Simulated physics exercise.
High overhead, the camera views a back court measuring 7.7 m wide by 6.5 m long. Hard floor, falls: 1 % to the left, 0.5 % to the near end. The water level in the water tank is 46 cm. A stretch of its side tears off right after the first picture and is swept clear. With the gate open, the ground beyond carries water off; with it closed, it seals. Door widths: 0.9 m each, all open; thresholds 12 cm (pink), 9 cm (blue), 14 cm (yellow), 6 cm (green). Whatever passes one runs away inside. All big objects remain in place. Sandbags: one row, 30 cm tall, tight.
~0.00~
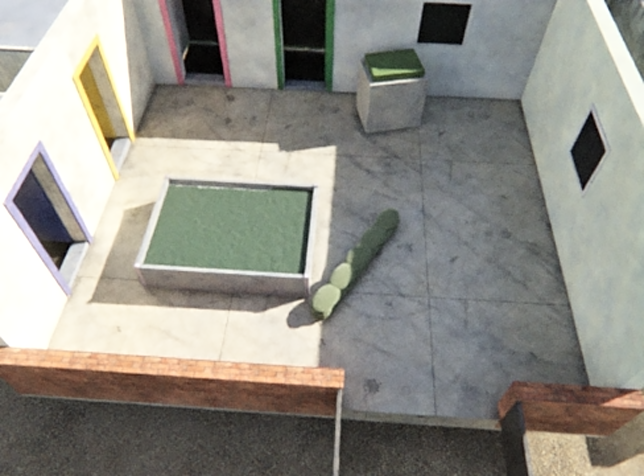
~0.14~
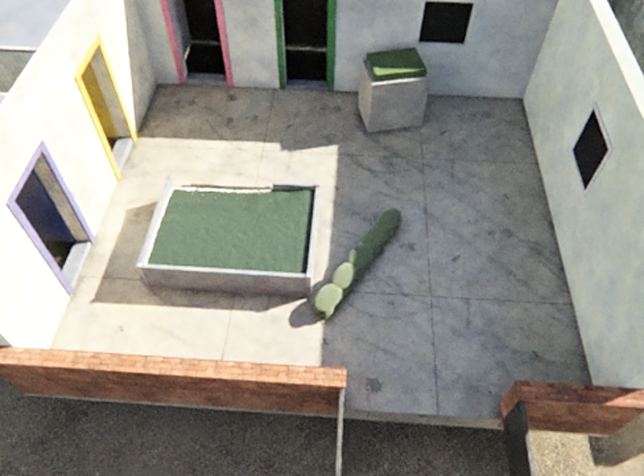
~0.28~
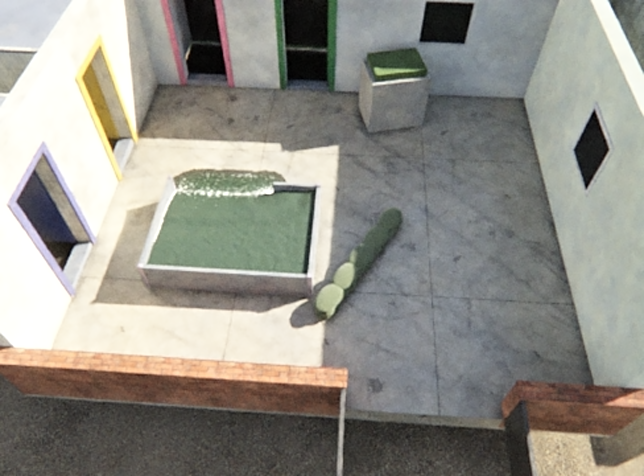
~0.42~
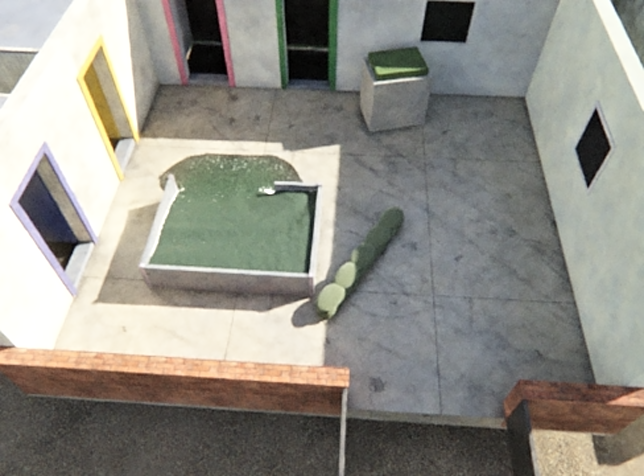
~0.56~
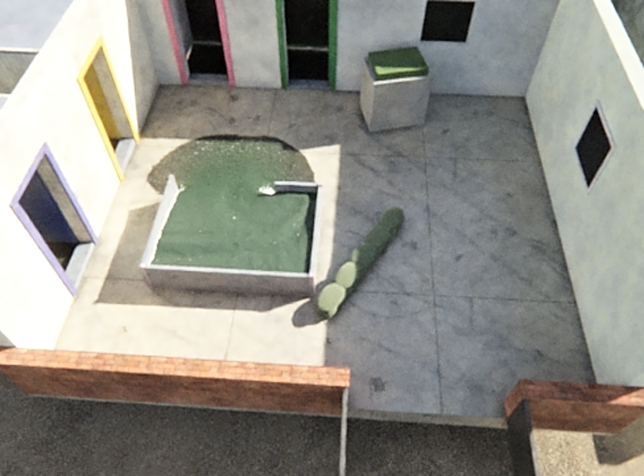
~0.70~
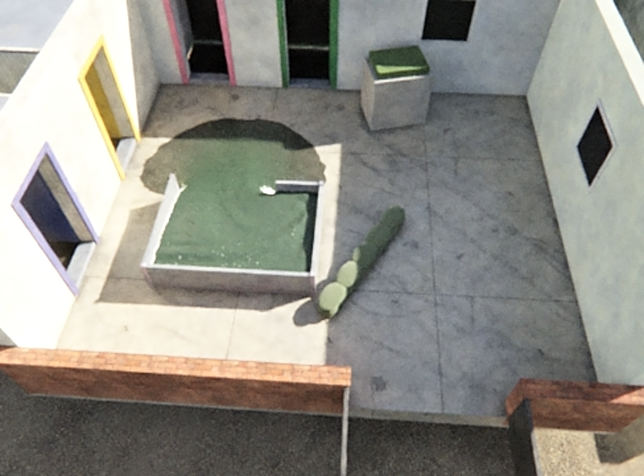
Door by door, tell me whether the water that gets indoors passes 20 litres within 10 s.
Here is the picture: At the pink door it goes past 20 litres; at the blue door it stays within 20 litres; at the yellow door it stays within 20 litres; at the green door it goes past 20 litres.
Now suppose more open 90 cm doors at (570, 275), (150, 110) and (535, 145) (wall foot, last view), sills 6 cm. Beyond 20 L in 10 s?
In sequence the answers are less than that, more than that and less than that.
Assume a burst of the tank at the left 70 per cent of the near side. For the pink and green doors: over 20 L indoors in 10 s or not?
At pink the amount is beneath the mark, while at green it is beneath the mark.
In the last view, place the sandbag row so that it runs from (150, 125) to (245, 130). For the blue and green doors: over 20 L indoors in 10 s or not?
Then the blue door is short of it and the green door is over the mark.
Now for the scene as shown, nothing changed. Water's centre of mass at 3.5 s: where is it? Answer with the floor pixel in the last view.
Its balance point sits around (235, 157).
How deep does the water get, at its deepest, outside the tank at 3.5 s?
About 22 cm at most.
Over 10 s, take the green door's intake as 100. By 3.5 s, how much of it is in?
I'd say close to 50 percent.
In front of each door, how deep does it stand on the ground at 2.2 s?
You'd see pink at 22 cm, blue at 0 cm, yellow at 12 cm and green at 15 cm.
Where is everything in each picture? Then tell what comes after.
In the first frame, the water tank at (232, 226) is whole and still, 46 cm deep.
In the second frame, water pours out on the water tank's far side and has run 0.9 m, to a hidden place; typically 7 cm deep outside, 46 cm at the water tank's back.
In the third frame, the front is at a hidden place, 1.1 m from the gap on the water tank's far side; 1.2 m2 of floor is under water; 46 cm left at the back of the water tank.
In the fourth frame, water pours out on the water tank's far side and has run 1.3 m, to (187, 162); typically 7 cm deep outside, 46 cm at the water tank's back.
In the fifth frame, the front is at (274, 141), 1.7 m from the gap on the water tank's far side; 3.4 m2 of floor is under water; 46 cm left at the back of the water tank.
In the sixth frame, the front is at (224, 122), 2.1 m from the gap on the water tank's far side; 4.6 m2 of floor is under water; 42 cm left at the back of the water tank.
After 1.4 s water covers 20 % of the floor and is deepest (24 cm) near (208, 194); pink door 6 cm at the sill, 0 L in, blue door not reached, yellow door 3 cm at the sill, 0 L in, green door not reached.
After 2.2 s water covers 25 % of the floor and is deepest (40 cm) near (170, 84); pink door 22 cm at the sill, 21 L in, blue door not reached, yellow door 12 cm at the sill, 0 L in, green door 15 cm at the sill, 14 L in.
After 3.5 s water covers 30 % of the floor and is deepest (22 cm) near (170, 84); pink door 20 cm at the sill, 80 L in, blue door not reached, yellow door 8 cm at the sill, 0 L in, green door 12 cm at the sill, 57 L in.
After 6.0 s water covers 45 % of the floor and is deepest (14 cm) near (355, 118); pink door 10 cm at the sill, 102 L in, blue door 3 cm at the sill, 0 L in, yellow door 11 cm at the sill, 1 L in, green door 10 cm at the sill, 86 L in.
After 10.0 s water covers 70 % of the floor and is deepest (11 cm) near (324, 277); pink door 8 cm at the sill, 103 L in, blue door 3 cm at the sill, 0 L in, yellow door 8 cm at the sill, 1 L in, green door 5 cm at the sill, 108 L in.
